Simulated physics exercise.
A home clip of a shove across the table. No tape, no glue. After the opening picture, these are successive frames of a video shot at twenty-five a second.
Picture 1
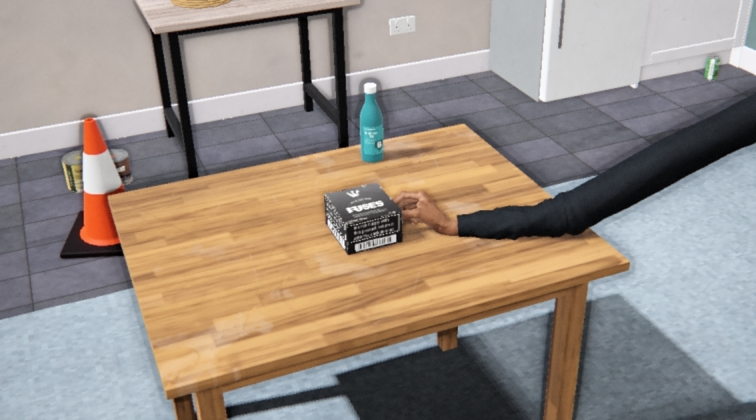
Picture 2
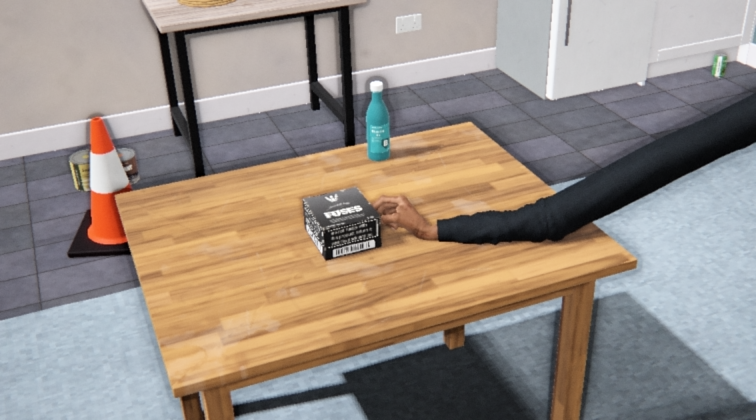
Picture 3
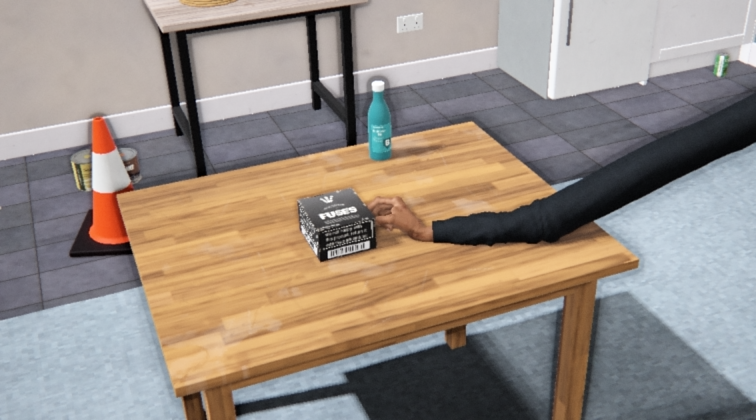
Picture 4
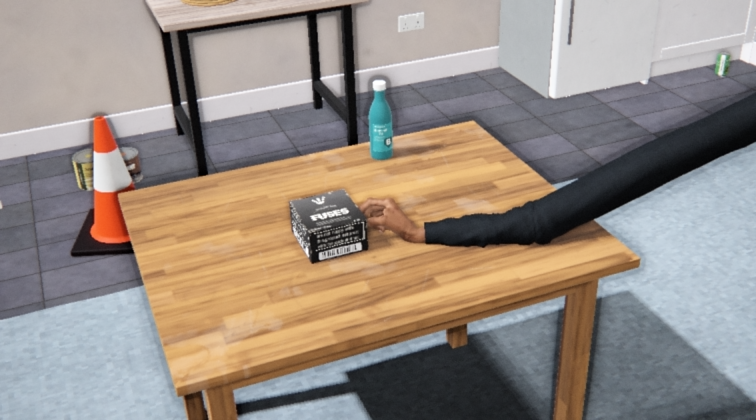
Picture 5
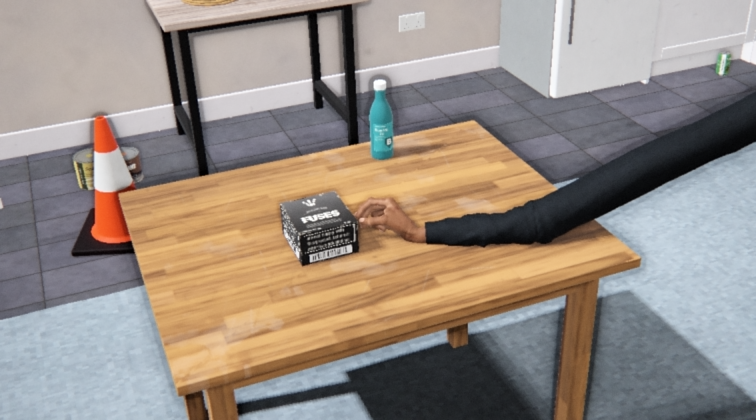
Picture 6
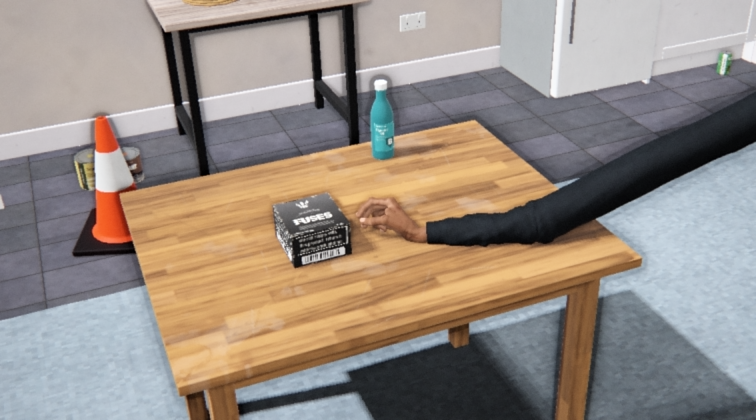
To begin with, a hand in a dark sleeve rests against the right side of a black box of fuses on a wooden table, near a teal bottle. The hand pushes the box a short way left, then the box slides slightly farther, opening a small gap from the fingers.
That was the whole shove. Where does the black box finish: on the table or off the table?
The black box stays on the table.
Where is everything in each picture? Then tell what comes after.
The first frame shows under the hand; black box (363, 218).
The second frame shows under the hand; black box (342, 223).
The third frame shows under the hand; black box (336, 224).
The fourth frame shows black box (328, 225).
The fifth frame shows black box (319, 228) displaced a little.
The sixth frame shows black box (312, 229) displaced a little.
Then, 0.10 s past the last view, black box displaced a little near (298, 233).
Then, 0.40 s past the last view, black box displaced a little near (295, 233).
Finally, moved from the start, black box. Final places as the last picture's camera would see them, black box near (295, 233).
